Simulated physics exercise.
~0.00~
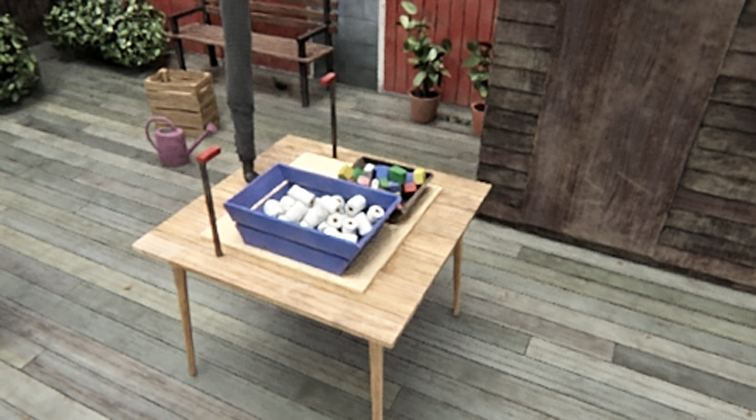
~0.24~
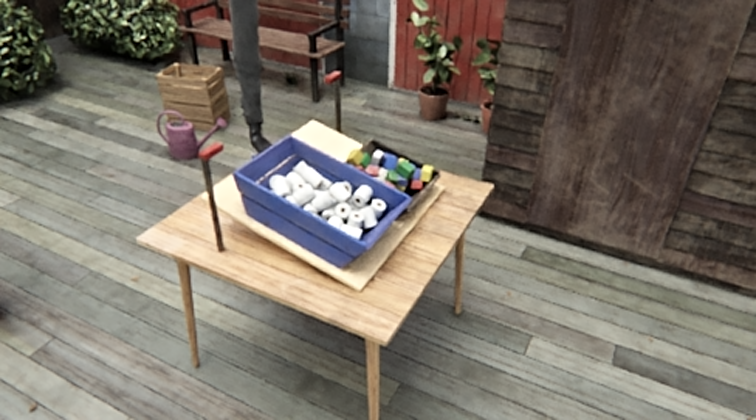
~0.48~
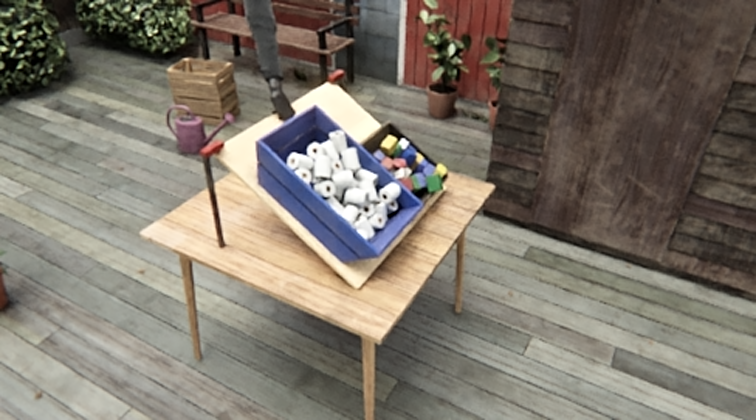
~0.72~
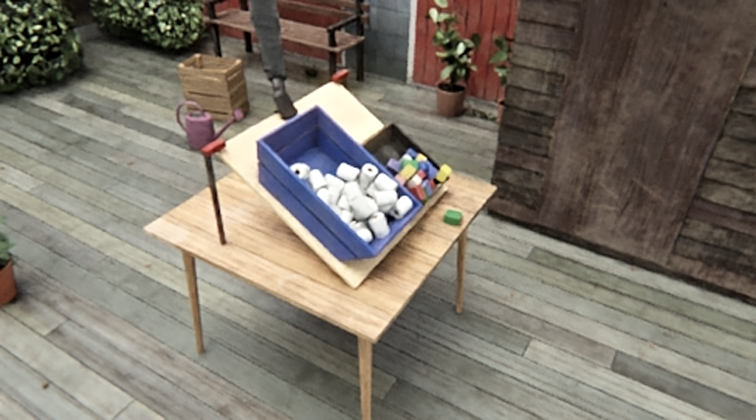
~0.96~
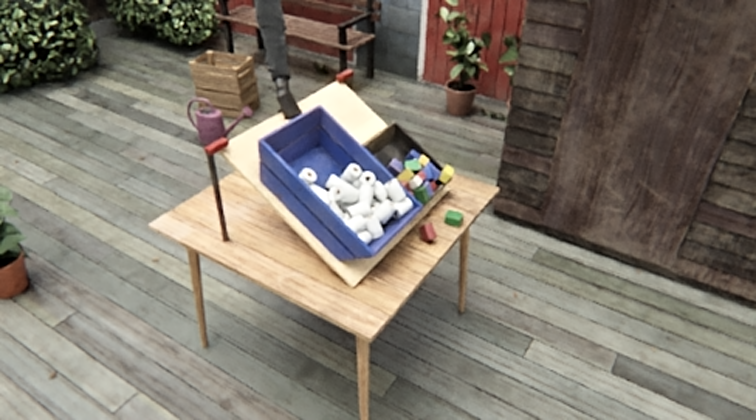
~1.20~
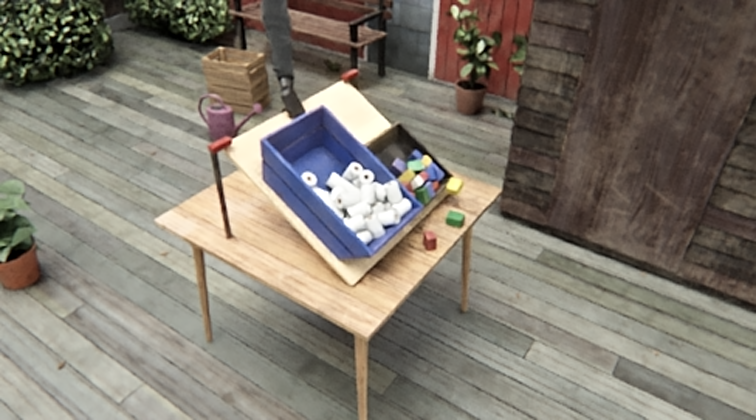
On a wooden deck, a board tilts steeply on a table and three toy bricks spill out.
